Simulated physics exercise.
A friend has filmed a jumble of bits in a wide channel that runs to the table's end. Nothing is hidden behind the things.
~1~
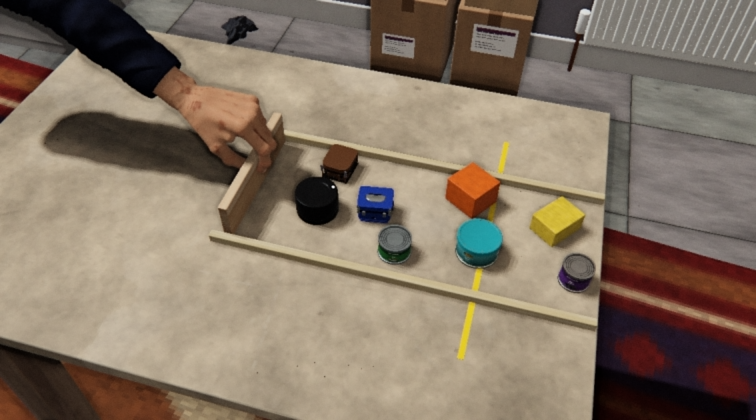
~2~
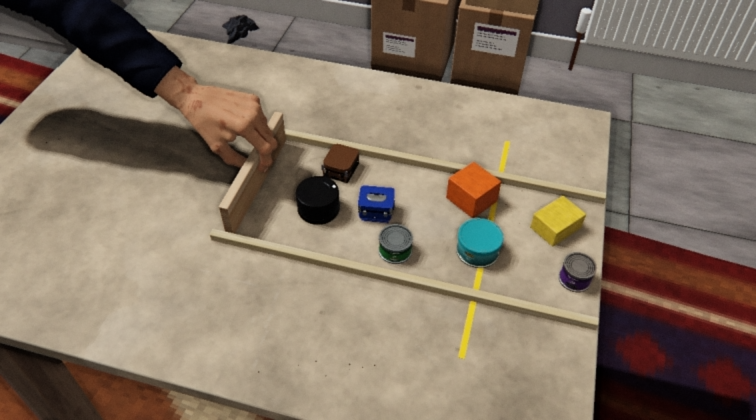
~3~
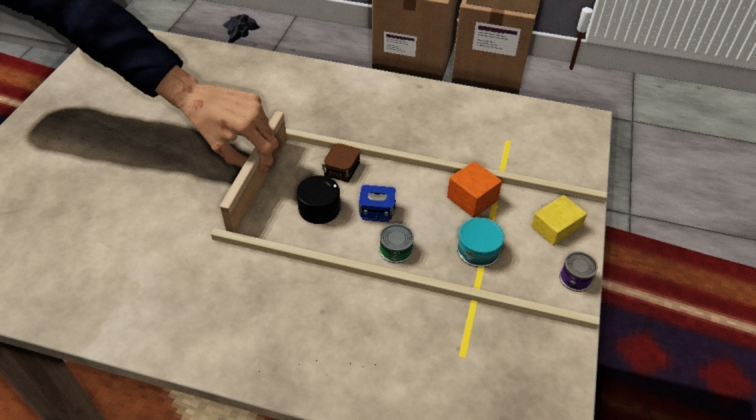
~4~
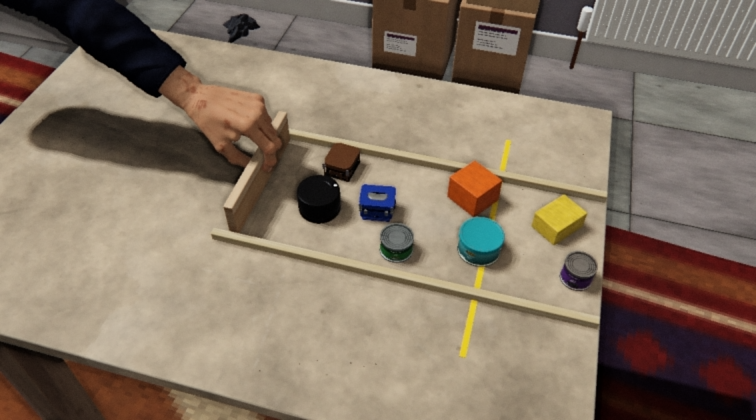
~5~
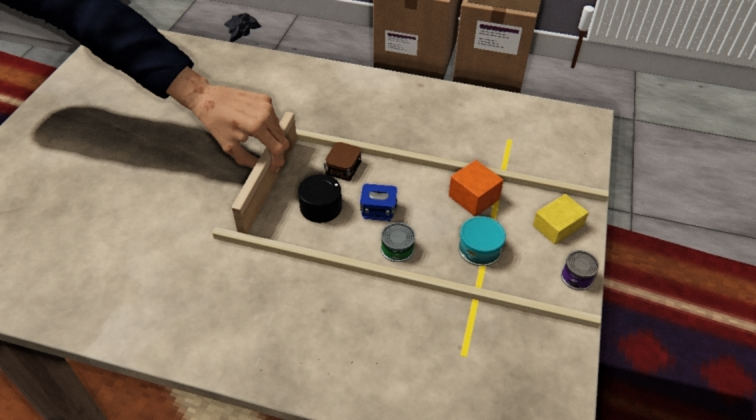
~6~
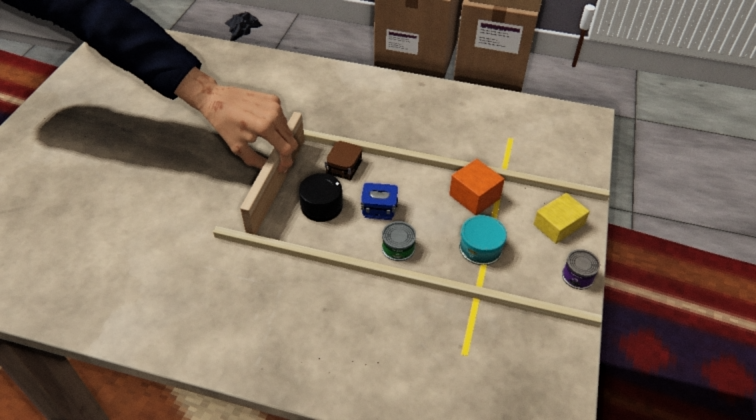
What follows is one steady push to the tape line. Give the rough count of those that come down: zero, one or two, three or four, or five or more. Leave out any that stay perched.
Here the number that fall off is zero.
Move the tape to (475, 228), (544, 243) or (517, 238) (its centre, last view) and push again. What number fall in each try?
Try by try, 0, 3 and 1.
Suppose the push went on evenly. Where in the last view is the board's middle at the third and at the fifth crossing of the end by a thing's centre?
First at (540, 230), next at (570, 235).
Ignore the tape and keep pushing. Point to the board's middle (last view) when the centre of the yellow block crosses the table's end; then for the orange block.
For the yellow block at (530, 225), for the orange block at (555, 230).
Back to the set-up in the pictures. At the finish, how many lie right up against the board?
It touches 3.
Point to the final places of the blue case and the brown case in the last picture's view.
Near (531, 221) and (513, 194).
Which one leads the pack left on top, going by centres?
It is the purple pot.
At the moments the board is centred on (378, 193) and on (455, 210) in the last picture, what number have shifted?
By then 4, and 6.
Soon after, none off yet; purple pot at rest near (581, 269); yellow block at rest near (561, 218); turquoise pot at rest near (482, 241).
Then, none off yet; purple pot at rest near (581, 269); yellow block at rest near (561, 218); turquoise pot at rest near (483, 241).
At rest, the number that fall off is zero.
